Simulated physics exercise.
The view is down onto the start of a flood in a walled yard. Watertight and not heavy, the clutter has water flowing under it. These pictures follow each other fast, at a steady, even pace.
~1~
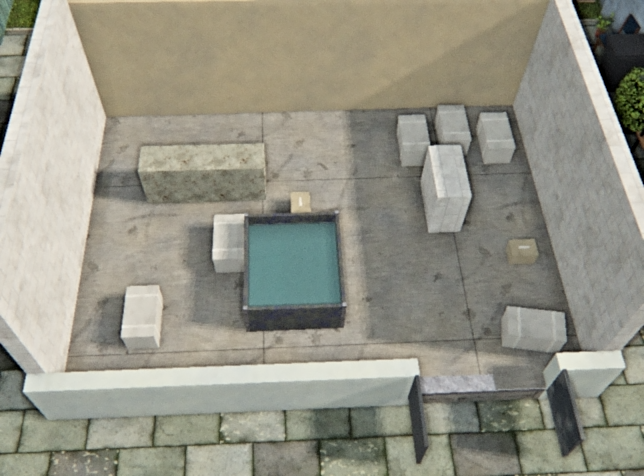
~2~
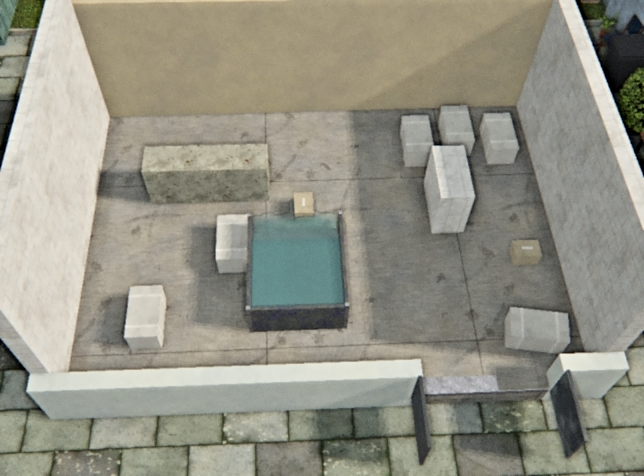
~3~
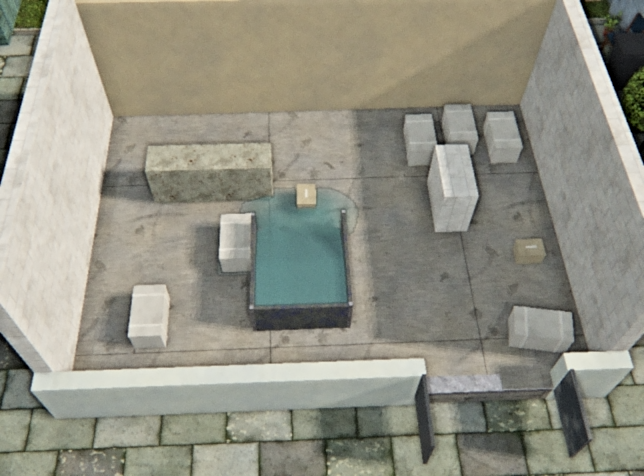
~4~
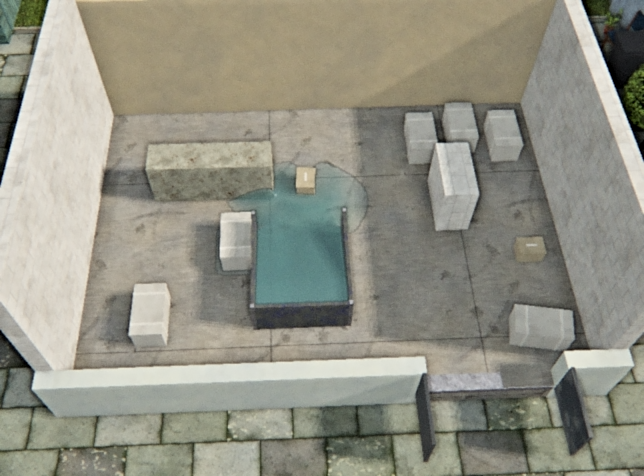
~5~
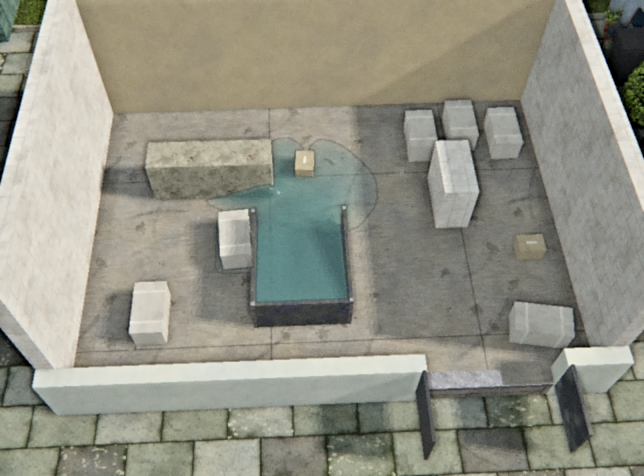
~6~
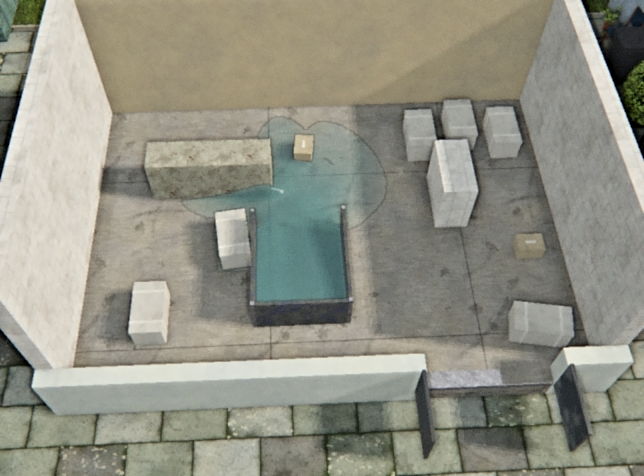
Teal water held in a dark-walled tank spills out through its back side and spreads over the paved floor of a walled yard. It reaches a small tan box and pushes it toward the back wall, fanning out around it and against the long mottled block, while the pale blocks barely move.
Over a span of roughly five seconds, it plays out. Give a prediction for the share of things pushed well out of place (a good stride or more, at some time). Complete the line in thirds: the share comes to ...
The share comes to between one and two thirds.
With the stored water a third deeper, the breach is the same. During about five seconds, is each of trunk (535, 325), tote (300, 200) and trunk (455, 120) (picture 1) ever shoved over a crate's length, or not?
Item by item: Missed the mark, then cleared the mark, then cleared the mark.
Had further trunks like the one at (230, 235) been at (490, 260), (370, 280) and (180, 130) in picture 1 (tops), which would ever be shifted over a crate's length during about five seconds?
Twin one: Barely shifts; twin two: Barely shifts; twin three: Slides well clear.
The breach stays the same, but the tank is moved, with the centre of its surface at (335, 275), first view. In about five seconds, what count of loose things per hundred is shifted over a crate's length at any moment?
Near 50 in a hundred.
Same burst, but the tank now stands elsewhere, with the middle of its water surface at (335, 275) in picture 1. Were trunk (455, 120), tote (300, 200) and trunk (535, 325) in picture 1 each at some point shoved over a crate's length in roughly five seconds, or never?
Item one travelled far enough, item two travelled far enough, item three not displaced far.
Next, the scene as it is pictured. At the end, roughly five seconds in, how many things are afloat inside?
3 in total.
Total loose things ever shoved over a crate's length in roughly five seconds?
The count is 4.
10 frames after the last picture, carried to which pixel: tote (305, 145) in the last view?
Estimated position: Around (349, 112).
A moment on, 1 of 8 are well off their spots; 0 afloat.
Next, 1 of 8 are well off their spots; 1 afloat.
Later, 3 of 8 are well off their spots; 4 afloat.
In the end, 4 of 8 are well off their spots, and 4 have been at some point; 3 afloat.
